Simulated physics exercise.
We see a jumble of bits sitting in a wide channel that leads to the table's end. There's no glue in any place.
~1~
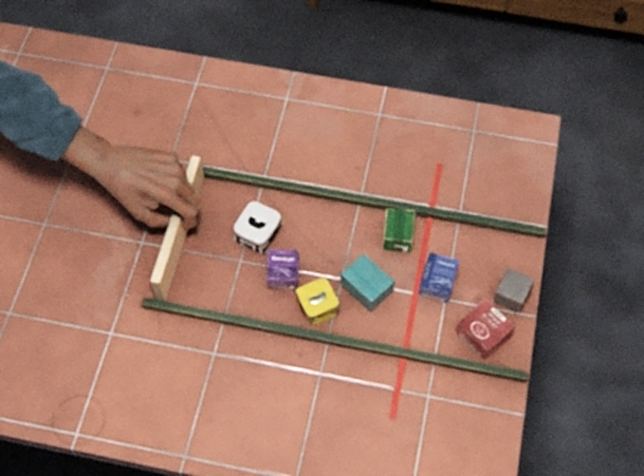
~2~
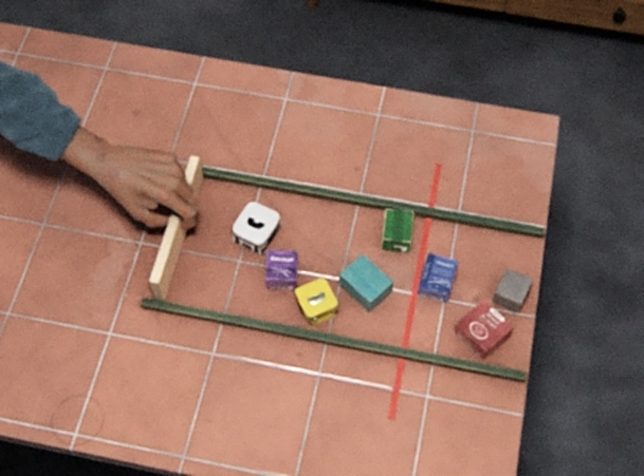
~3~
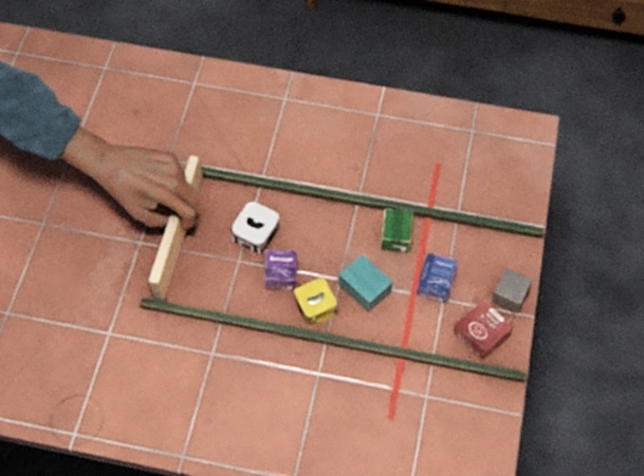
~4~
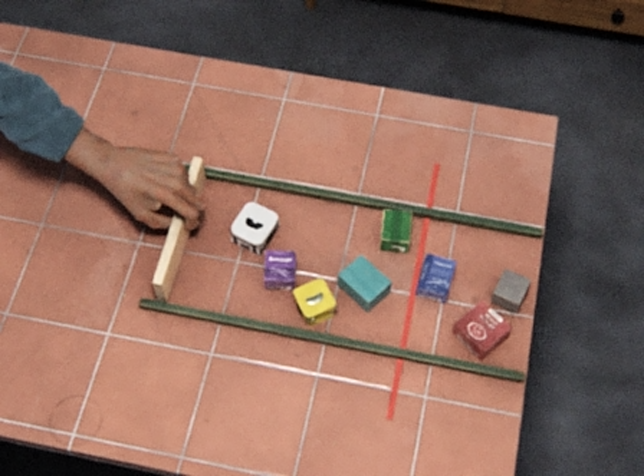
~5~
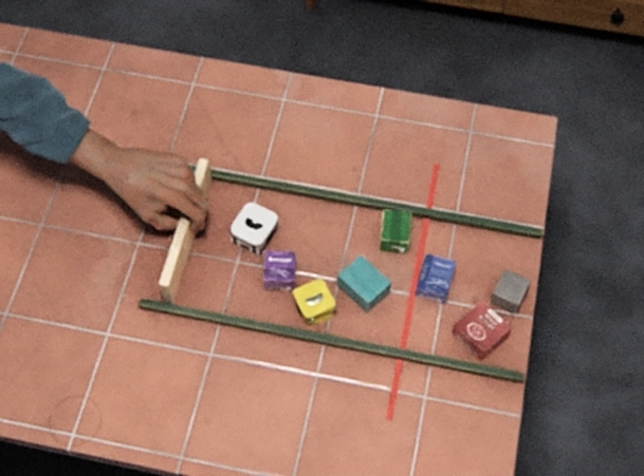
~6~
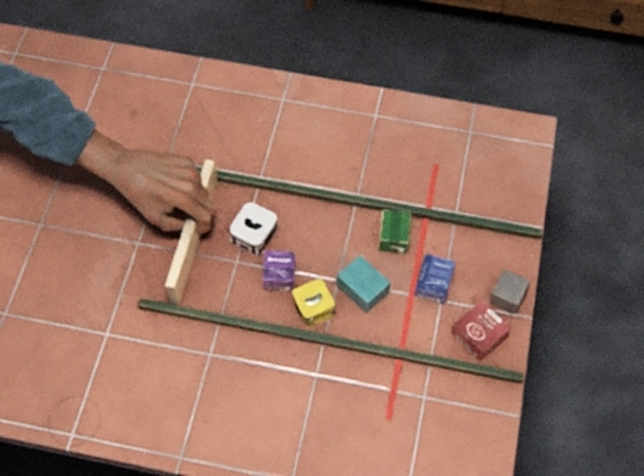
A hand slides a wooden board slightly right between two rails, toward several still, colourful blocks.
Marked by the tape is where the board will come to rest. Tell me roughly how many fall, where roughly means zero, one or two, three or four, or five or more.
Roughly, zero fall.
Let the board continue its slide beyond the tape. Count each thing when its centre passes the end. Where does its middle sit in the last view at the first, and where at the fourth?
I'd put the first at about (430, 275) and the next at about (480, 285).
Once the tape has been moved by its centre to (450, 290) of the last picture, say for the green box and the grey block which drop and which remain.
Outcome - green box staying, grey block falling.
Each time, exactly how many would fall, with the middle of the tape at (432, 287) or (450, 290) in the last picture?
In that order 0 and 1.
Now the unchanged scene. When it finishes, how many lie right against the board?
At rest, 3 are in contact.
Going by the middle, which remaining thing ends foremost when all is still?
That would be the grey block.
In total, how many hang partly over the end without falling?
It's 1.
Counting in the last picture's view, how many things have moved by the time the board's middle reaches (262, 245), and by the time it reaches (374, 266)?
Answer - first 1, then 6.
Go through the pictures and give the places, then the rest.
The first picture shows grey block (514, 290); red box (485, 330); blue box (439, 277); board (179, 228); tape (418, 282).
The second picture shows red box (484, 330); purple box (282, 270).
The third picture shows blue box (437, 278); white case (256, 228).
The fourth picture shows grey block (511, 291); turquoise block (364, 283).
The fifth picture shows red box (481, 331); yellow case (314, 303).
The sixth picture shows grey block (509, 292); red box (481, 331); blue box (435, 279); board (193, 232); tape (414, 283).
Early on, none off yet; grey block at rest near (509, 292); red box at rest near (481, 331); blue box at rest near (435, 279).
A while later, none off yet; grey block at rest near (509, 292); red box at rest near (481, 331); blue box moving near (445, 277).
Finally, the number that fall off is zero.
